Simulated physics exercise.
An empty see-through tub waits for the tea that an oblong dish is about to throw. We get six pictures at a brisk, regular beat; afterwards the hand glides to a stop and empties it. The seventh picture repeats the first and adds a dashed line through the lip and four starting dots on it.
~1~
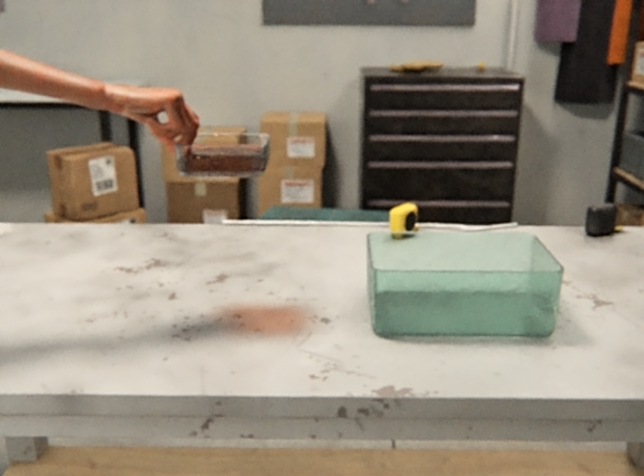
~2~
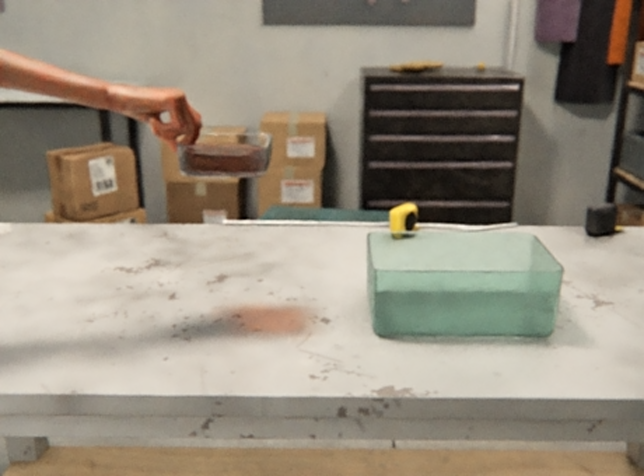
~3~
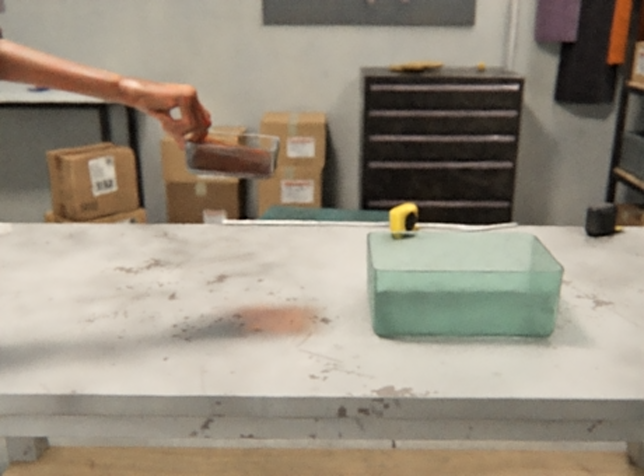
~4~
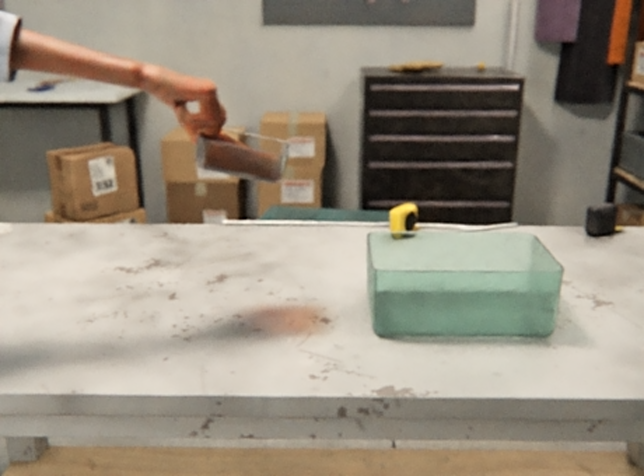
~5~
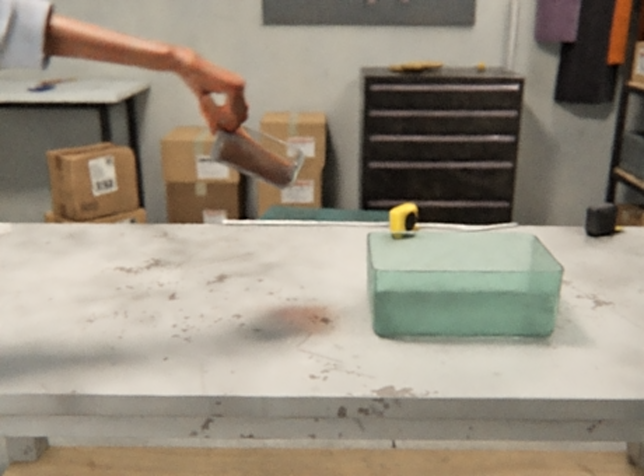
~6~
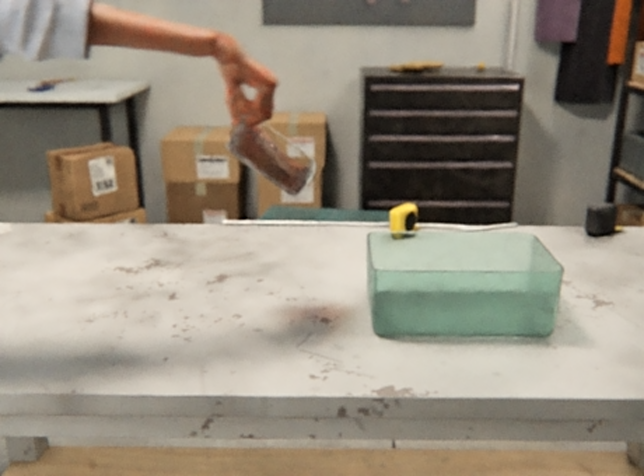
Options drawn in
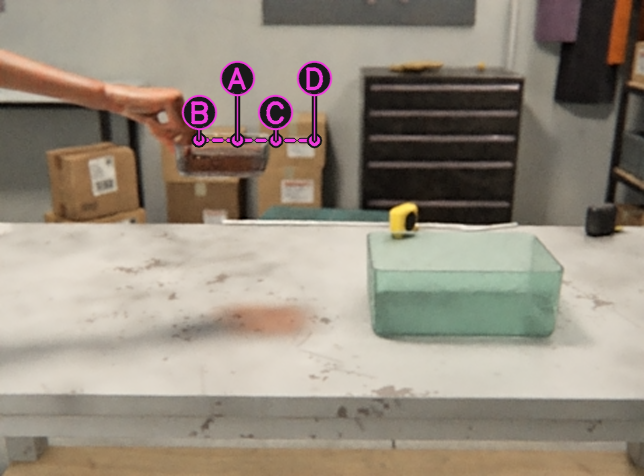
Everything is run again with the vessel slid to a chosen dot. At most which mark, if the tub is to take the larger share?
It is A.
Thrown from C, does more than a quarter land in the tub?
Yes, clearly.
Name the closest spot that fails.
That would be B.
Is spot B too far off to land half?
Yes.
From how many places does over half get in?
Three of them.
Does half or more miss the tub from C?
No.
On the marked copy, A at (237, 140); B at (199, 140); C at (275, 140); D at (314, 140).
If A is chosen, about 71 % lands in the tub, 23 % falls short and 6 % goes beside or beyond.
If B is chosen, about 17 % lands in the tub, 77 % falls short and 5 % goes beside or beyond.
If C is chosen, about 78 % lands in the tub, 15 % falls short and 7 % goes beside or beyond.
If D is chosen, about 85 % lands in the tub, 4 % falls short and 11 % goes beside or beyond.
